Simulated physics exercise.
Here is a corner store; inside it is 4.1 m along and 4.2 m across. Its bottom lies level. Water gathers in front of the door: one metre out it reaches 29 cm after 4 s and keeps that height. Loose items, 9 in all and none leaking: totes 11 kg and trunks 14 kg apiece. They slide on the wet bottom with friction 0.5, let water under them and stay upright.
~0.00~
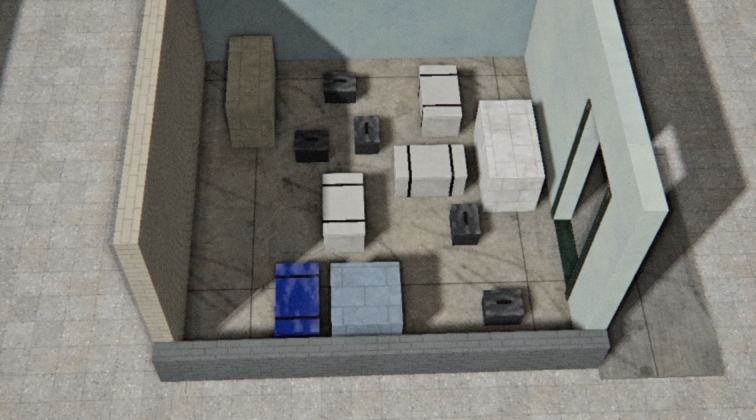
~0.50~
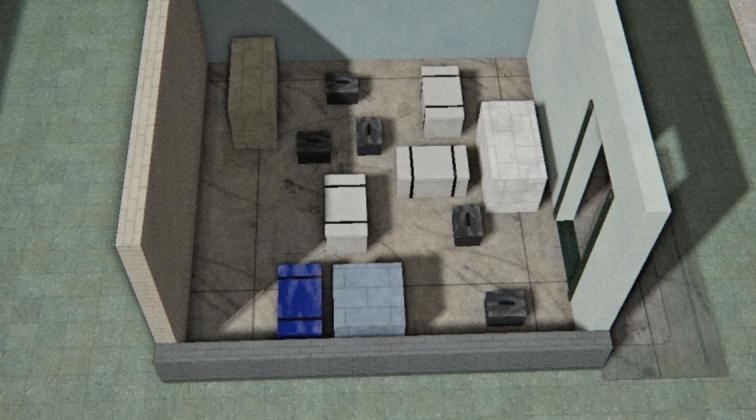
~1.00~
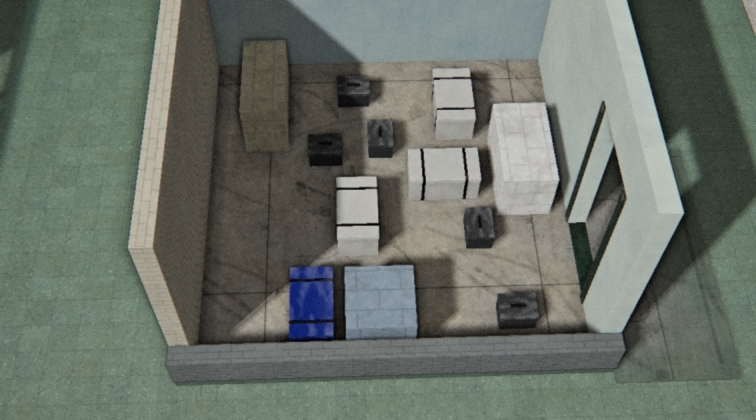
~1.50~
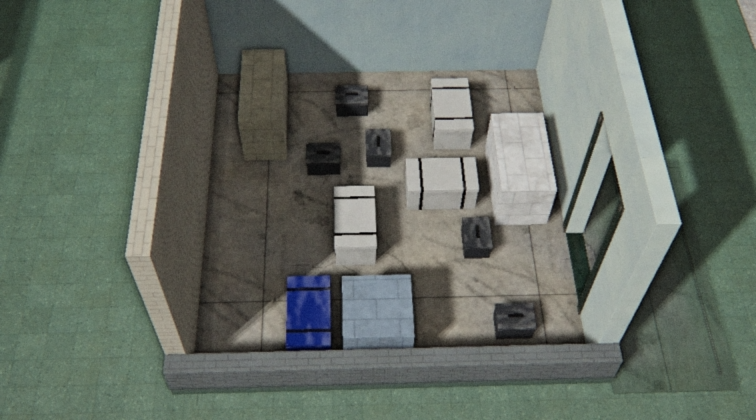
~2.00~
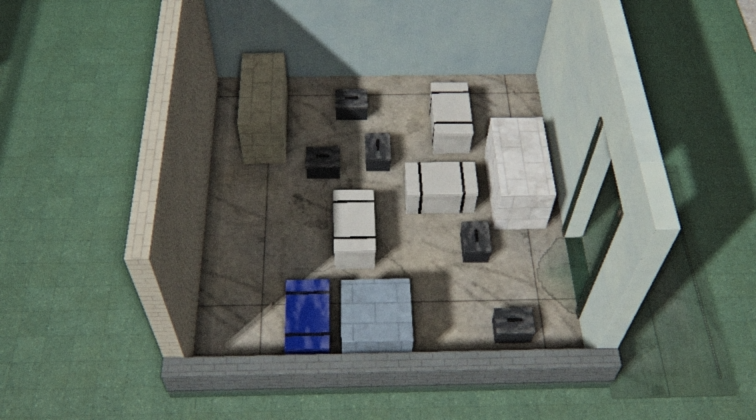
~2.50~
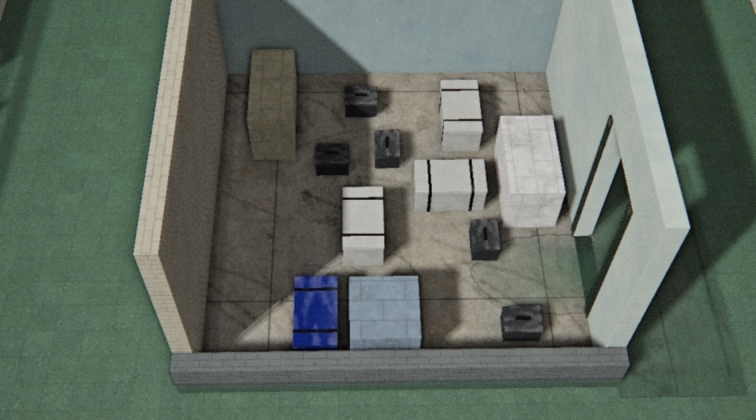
A small roofless corner store with a doorway in its right wall is seen from high above its low front wall. Inside stand a blue trunk and a pale blue block at front left, three strapped white trunks, small dark totes, a white block at right and an olive one at back left. Green water covers the paving outside, then spreads thinly in through the doorway, while the camera shifts slightly and the items stay still.
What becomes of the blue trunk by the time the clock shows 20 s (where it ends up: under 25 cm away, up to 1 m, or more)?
Blue trunk slides a little.
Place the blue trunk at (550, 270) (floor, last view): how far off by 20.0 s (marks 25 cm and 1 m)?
It travels far.
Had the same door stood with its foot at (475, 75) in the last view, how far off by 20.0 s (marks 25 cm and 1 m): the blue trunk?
Then the blue trunk moves a short way.
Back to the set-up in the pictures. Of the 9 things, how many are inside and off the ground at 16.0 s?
I count 9.
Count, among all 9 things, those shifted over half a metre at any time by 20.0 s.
9 of them.
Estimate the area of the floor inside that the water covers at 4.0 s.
Some 4.5 m2.
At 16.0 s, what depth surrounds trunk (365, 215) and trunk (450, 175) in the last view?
Roughly 23 and 17 cm.
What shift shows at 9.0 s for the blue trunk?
About 30 cm.
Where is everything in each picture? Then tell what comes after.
In the first picture, the blue trunk at (297, 297) rests on the ground; 0.0 m2 under water; 0 of 9 have shifted.
In the second picture, the blue trunk at (300, 298), on the bottom; 0.0 m2 under water; 0 of 9 have shifted.
In the third picture, the blue trunk at (311, 301) rests on the ground; water covers 0.0 m2; 0 of 9 have shifted.
In the fourth picture, the blue trunk at (309, 310), on the bottom; water covers 0.0 m2; 0 of 9 have shifted.
In the fifth picture, the blue trunk at (307, 313) rests on the ground; water covers 0.2 m2; 0 of 9 have shifted.
In the sixth picture, the blue trunk at (316, 310), on the bottom; 0.9 m2 under water; 0 of 9 have shifted.
After 4.0 s the blue trunk is near (316, 310), 0.0 m from its start, aground; 0 afloat.
After 9.0 s the blue trunk is near (297, 284), 0.3 m from its start, afloat; 4 afloat.
After 16.0 s the blue trunk is near (306, 296), 0.1 m from its start, afloat; 9 afloat.
After 20.0 s the blue trunk is near (278, 316), 0.4 m from its start, afloat; 9 afloat.
